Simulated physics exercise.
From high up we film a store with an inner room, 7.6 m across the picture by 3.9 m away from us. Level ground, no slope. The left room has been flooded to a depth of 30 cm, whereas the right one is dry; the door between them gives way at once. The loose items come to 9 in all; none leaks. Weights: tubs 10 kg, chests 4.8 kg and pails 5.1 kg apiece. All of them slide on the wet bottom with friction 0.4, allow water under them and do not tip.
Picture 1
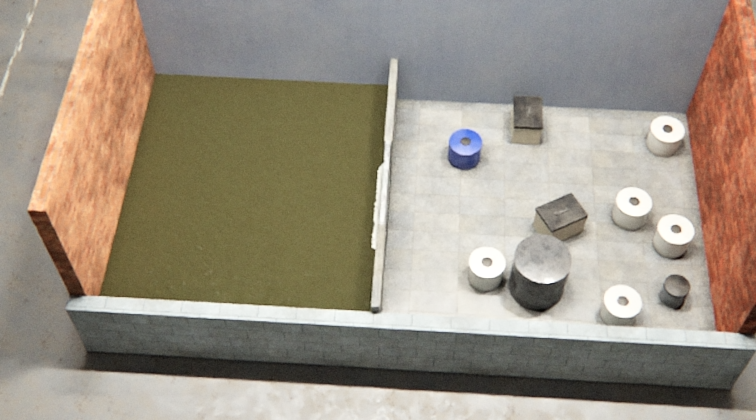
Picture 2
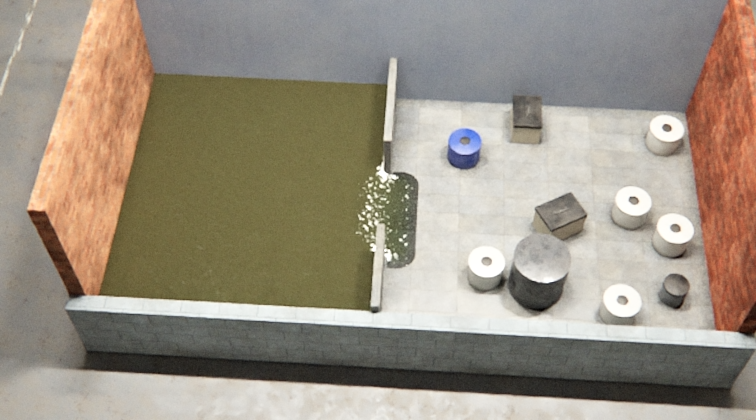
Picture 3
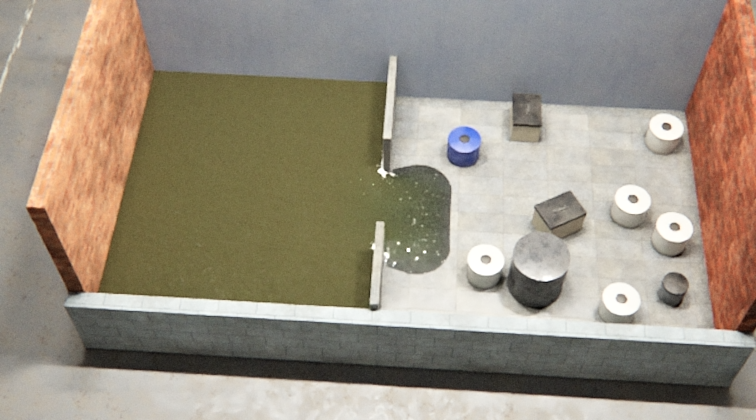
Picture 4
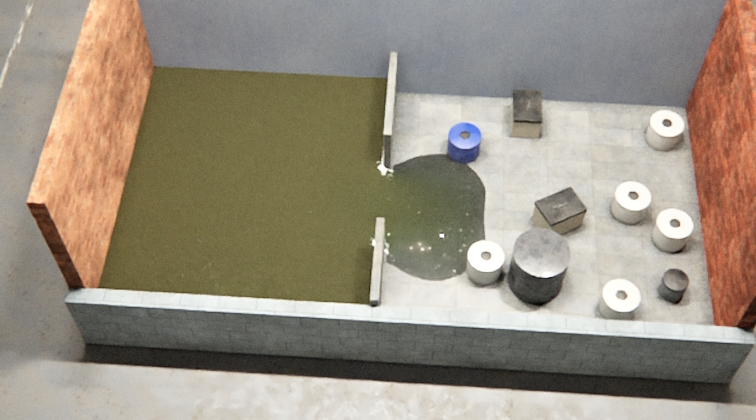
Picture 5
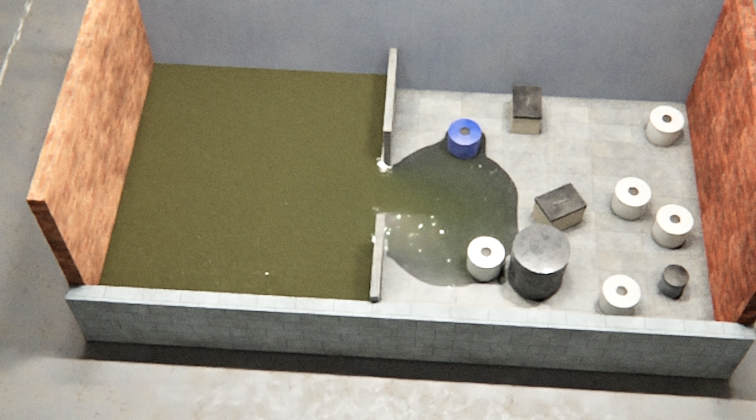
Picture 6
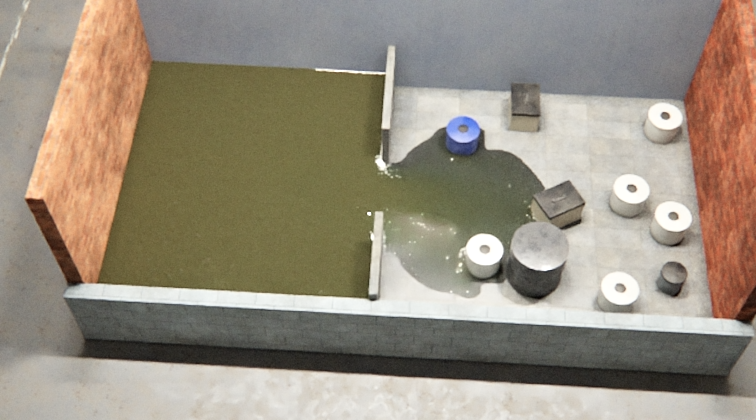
The footage shows a walled enclosure seen from above, where a barrier opens in the middle and murky water from the left room spreads across the right floor, reaching the blue tub and nearby objects, which stay in place.
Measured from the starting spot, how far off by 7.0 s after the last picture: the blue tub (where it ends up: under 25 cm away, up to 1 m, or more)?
The blue tub moves a short way.
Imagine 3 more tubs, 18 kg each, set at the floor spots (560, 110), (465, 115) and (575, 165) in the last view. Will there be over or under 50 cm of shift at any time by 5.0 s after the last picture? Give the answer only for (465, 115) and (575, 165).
Taking them in turn, the first is below the mark and the second is above the mark.
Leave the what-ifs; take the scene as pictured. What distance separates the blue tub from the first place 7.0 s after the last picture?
60 cm.
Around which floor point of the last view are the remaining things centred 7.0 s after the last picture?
Mean floor pixel: About (532, 197).
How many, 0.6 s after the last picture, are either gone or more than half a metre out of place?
By that point, 1.
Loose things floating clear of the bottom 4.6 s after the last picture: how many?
It comes to 8 of them.
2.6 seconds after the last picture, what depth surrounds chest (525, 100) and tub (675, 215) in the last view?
Depths: Near 2 cm, then near 12 cm.
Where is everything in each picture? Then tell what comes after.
The blue tub at (466, 142) rests on the ground; water covers 13.2 m2; 0 of 9 have shifted, in the first picture.
The blue tub at (465, 141), on the bottom; 13.8 m2 under water; 0 of 9 have shifted, in the second picture.
The blue tub at (465, 139), on the bottom; water covers 14.6 m2; 0 of 9 have shifted, in the third picture.
The blue tub at (465, 135), on the bottom; 15.4 m2 under water; 0 of 9 have shifted, in the fourth picture.
The blue tub at (465, 132) rests on the ground; water covers 16.2 m2; 0 of 9 have shifted, in the fifth picture.
The blue tub at (463, 129) rests on the ground; 16.9 m2 under water; 0 of 9 have shifted, in the sixth picture.
Then, 0.6 s after the last picture the blue tub is near (463, 129), 0.0 m from its start, aground; 0 afloat.
Then, 2.6 s after the last picture the blue tub is near (471, 111), 0.3 m from its start, aground; 5 afloat.
Then, 4.6 s after the last picture the blue tub is near (471, 111), 0.3 m from its start, aground; 8 afloat.
Then, 7.0 s after the last picture the blue tub is near (421, 135), 0.6 m from its start, aground; 8 afloat.
